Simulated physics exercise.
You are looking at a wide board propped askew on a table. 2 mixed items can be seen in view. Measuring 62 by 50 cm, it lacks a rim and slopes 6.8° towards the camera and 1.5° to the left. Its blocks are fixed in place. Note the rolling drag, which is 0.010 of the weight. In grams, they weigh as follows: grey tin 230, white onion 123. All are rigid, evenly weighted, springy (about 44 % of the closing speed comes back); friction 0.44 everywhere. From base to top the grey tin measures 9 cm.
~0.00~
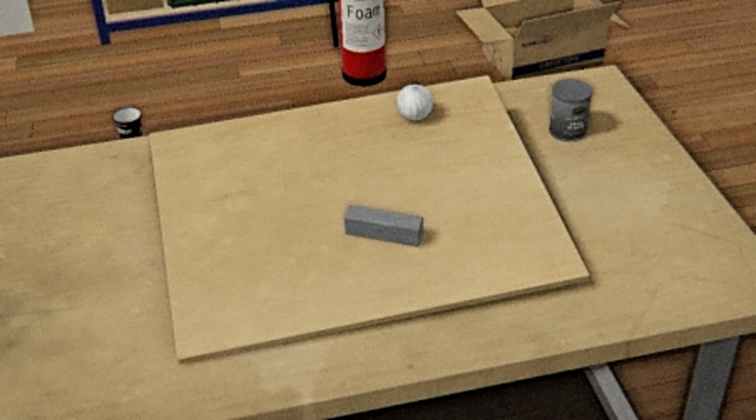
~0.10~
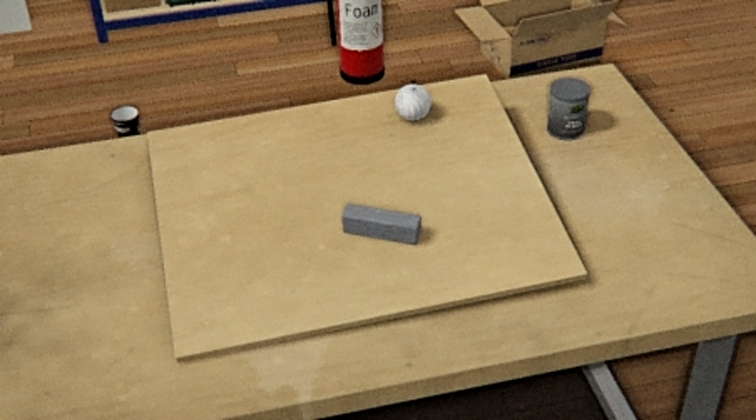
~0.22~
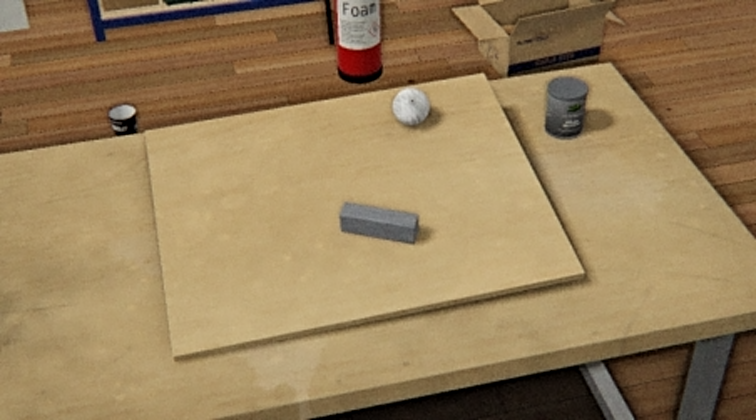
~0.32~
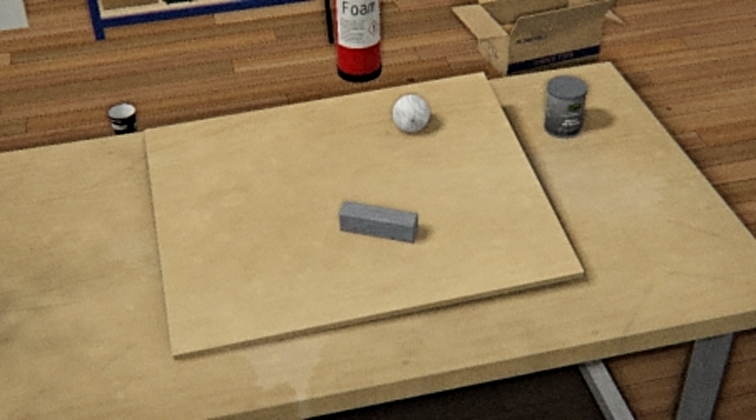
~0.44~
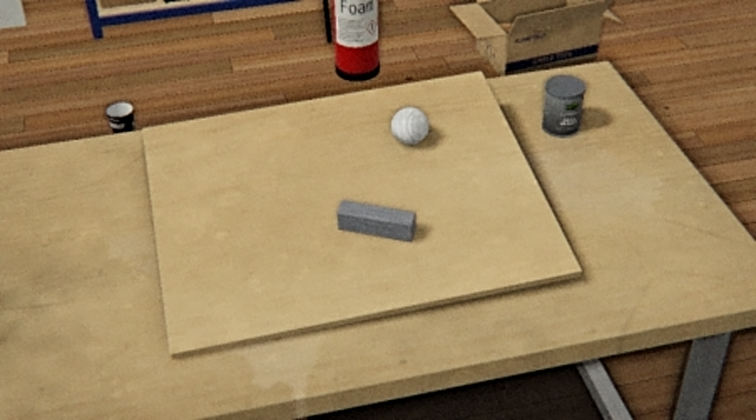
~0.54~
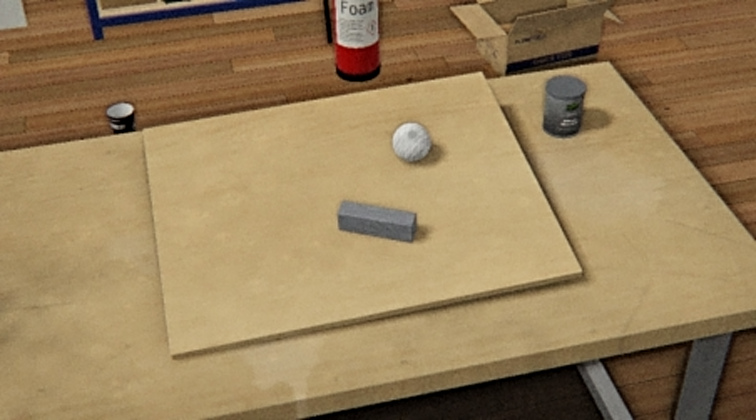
A round white object sits near the far edge of a pale wooden board lying askew on a table in a wood-floored room, seen from above at an angle. A grey block rests mid-board, with a grey tin to the right, a small dark cup at left, and a red-and-white canister and open carton behind. The white object rolls a short way towards the viewer, gathering speed, while the camera drifts very slightly.
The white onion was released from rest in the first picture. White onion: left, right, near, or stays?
Near.
Around 0.84 s, 18 cm of board to the near edge; white onion near (420, 199).
Around 1.54 s, 2 cm of board to the near edge; white onion near (485, 265).
Around 1.94 s, it has gone over the near edge.
Finally (2.0 s), it has gone over the near edge; grey tin still in place (within 8 cm).
